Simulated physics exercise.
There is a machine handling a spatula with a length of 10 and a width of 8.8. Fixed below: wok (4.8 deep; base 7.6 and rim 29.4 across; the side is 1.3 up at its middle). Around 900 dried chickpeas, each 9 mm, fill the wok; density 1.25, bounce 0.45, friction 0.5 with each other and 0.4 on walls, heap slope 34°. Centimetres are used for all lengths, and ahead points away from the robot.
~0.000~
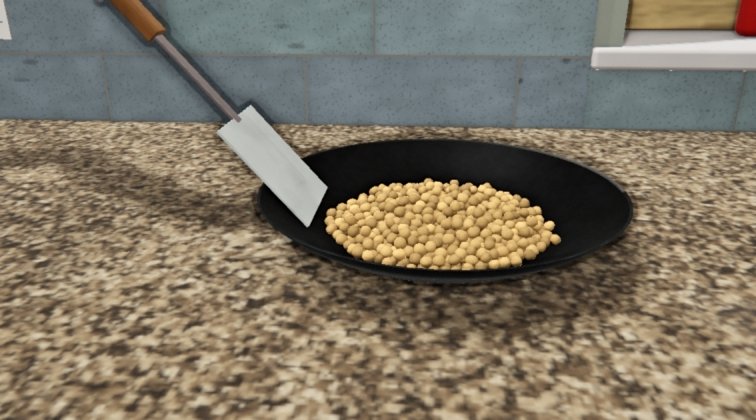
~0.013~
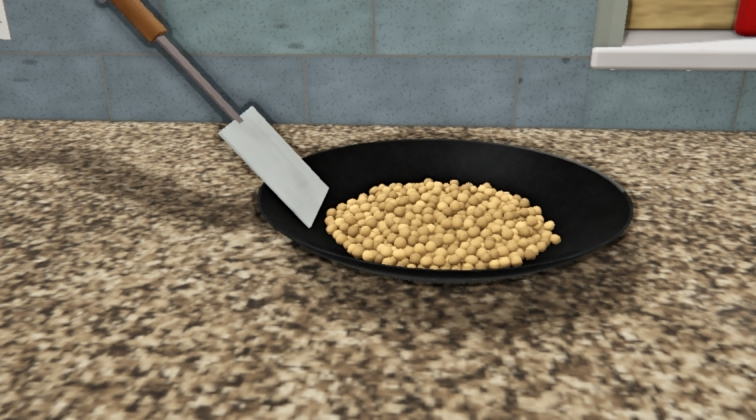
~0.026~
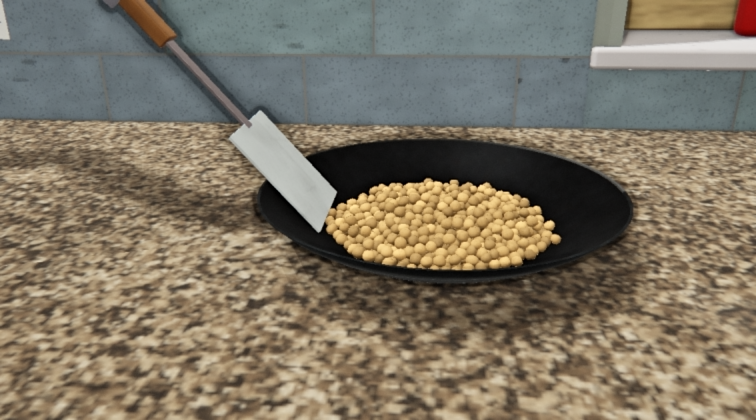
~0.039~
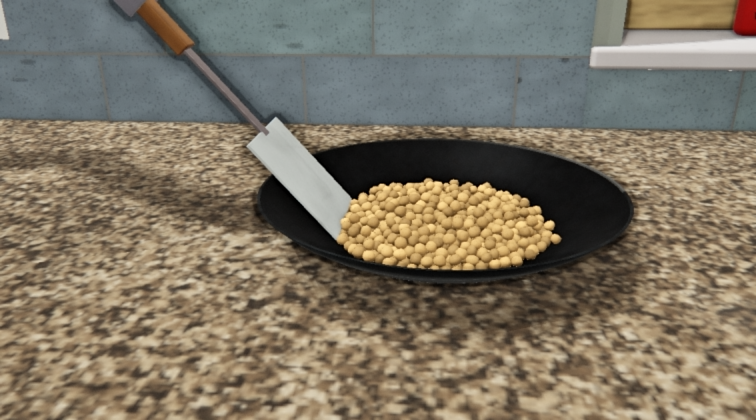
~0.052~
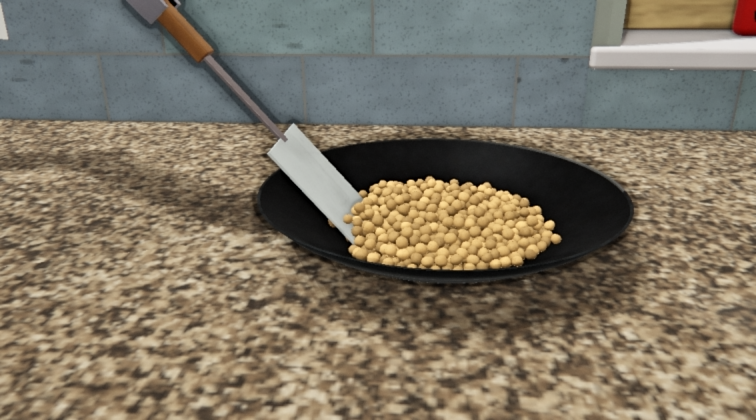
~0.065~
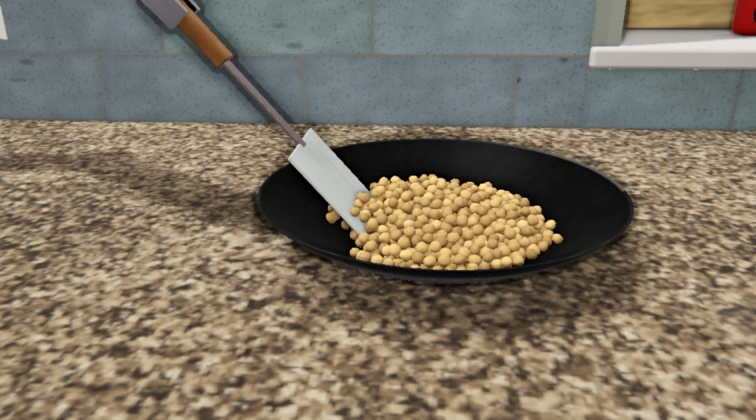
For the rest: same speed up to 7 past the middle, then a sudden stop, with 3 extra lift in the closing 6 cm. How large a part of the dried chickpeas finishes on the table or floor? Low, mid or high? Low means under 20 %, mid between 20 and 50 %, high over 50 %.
Mid.
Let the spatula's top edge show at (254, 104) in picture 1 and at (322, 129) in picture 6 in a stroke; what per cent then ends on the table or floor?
Near 30 in a hundred.
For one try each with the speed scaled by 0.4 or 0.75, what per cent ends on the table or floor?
About 0 and 15 per cent.
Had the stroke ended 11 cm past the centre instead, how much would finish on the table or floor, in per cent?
Near 45 per cent.
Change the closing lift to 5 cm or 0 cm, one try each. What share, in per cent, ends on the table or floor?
Result, in order: Approx. 25 % and 25 %.
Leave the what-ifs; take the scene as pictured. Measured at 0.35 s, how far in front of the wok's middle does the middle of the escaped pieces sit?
I'd put it at some 24 centimetres.
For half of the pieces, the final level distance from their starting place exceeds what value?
Distance: Around 6 cm.
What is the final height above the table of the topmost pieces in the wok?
5.0 cm.
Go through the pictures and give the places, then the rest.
In the first picture, spatula top edge at (235, 118), sloping 49°; upper third of the load around (440, 211), from x 330 to 555, top at y 185; 900 in the wok.
In the second picture, spatula top edge at (237, 119), sloping 49°; upper third of the load around (440, 211), from x 330 to 555, top at y 185.
In the third picture, spatula top edge at (246, 123), sloping 49°; upper third of the load around (440, 211), from x 330 to 555, top at y 185.
In the fourth picture, spatula top edge at (263, 131), sloping 49°; upper third of the load around (440, 211), from x 335 to 555, top at y 185.
In the fifth picture, spatula top edge at (281, 137), sloping 49°; upper third of the load around (434, 210), from x 335 to 555, top at y 180.
In the sixth picture, spatula top edge at (300, 142), sloping 49°; upper third of the load around (434, 207), from x 330 to 555, top at y 180; 900 in the wok.
After 0.10 s, sloping 49°, highest piece 6 above the table; 900 in the wok.
After 0.13 s, sloping 49°, highest piece 8 above the table; 900 in the wok.
After 0.35 s, sloping 49°, highest piece 7 above the table; 638 in the wok, 209 on the table or floor, 53 on the blade or in flight.
After 1.40 s, sloping 49°, highest piece 5 above the table; 637 in the wok, 263 on the table or floor.
At rest, 637 in the wok, 263 on the table or floor. That is 29 % on the table or floor.
